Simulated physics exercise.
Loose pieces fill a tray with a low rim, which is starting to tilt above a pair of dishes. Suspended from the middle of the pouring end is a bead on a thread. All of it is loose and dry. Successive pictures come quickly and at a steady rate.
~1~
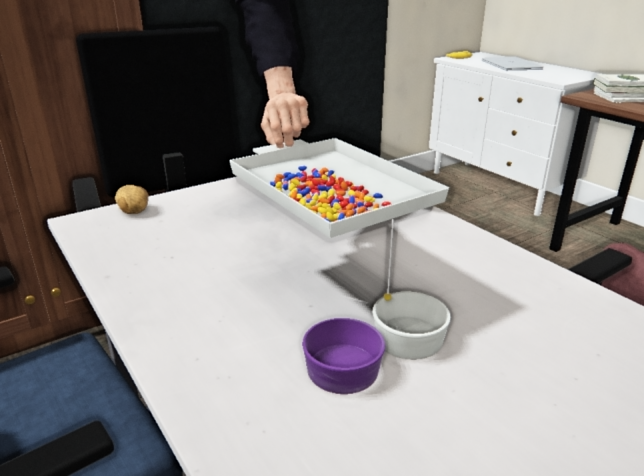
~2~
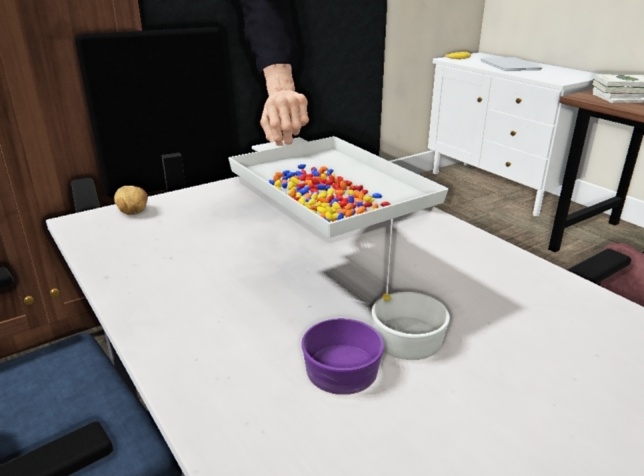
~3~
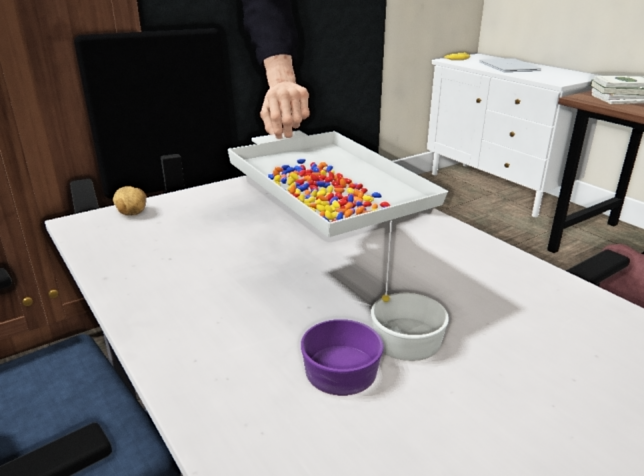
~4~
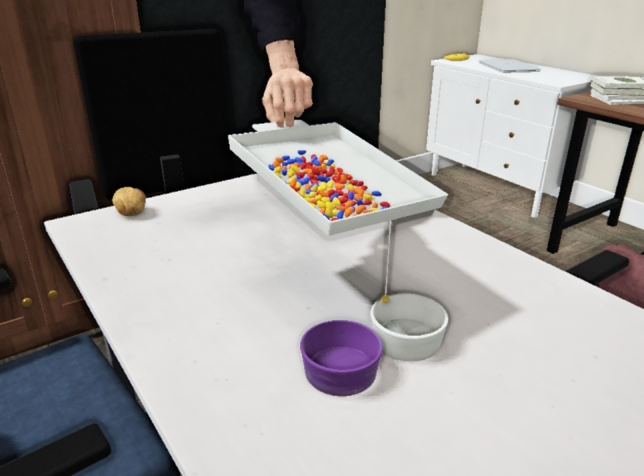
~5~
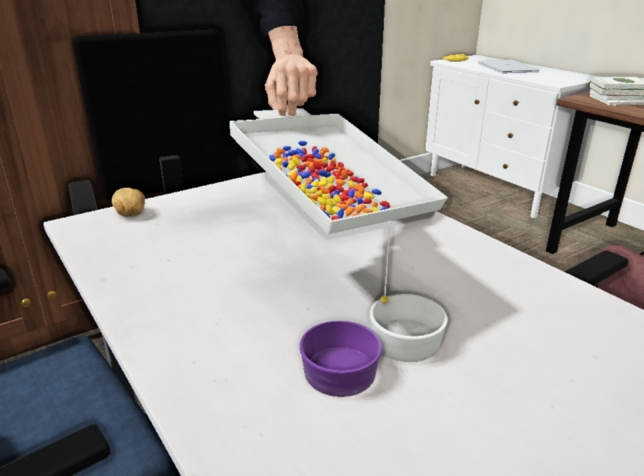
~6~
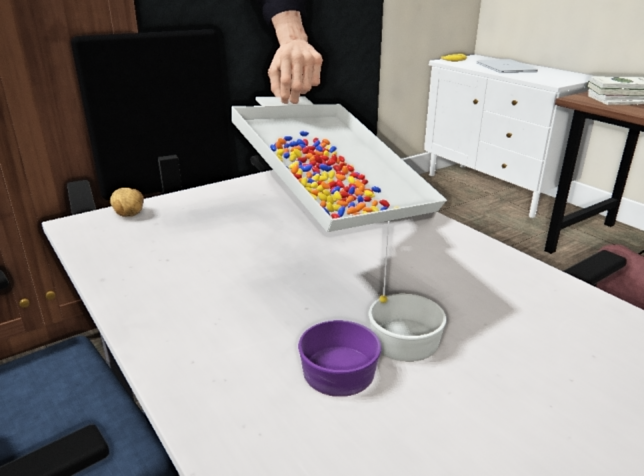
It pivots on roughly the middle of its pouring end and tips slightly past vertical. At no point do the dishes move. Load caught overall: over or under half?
Under.
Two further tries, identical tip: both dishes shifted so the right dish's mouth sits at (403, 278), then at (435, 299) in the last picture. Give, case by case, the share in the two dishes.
It would be roughly 10 per cent, followed by roughly 70 per cent.
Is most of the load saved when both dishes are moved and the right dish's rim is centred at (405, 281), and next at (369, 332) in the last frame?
Together the dishes get less than a half first, then less than a half.
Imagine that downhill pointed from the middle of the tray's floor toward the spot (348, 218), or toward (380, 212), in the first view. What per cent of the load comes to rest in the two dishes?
Shares: 90 %, then 50 %.
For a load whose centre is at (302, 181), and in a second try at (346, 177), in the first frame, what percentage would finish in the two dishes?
First case: Some 40 %; second case: Some 30 %.
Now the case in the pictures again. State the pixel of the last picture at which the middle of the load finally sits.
Resting centre, last frame: Roughly (432, 337).
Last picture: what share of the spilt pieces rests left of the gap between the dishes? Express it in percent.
Some 0 %.
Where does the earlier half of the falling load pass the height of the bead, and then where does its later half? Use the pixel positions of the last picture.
Near (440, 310) to start, and near (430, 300) afterwards.
Shortly afterwards, tray tipped steeply; all but a few on the tray; only a few in the air.
Next, tray tipped past a quarter turn; the bulk on the tray; only a few in the right dish; a little outside both; only a few in the air.
Some moments later, tray tipped past a quarter turn; near a third in the right dish; near two thirds outside both.
In the end, tray tipped past a quarter turn; none at all in the left dish; near a third in the right dish; near two thirds outside both.
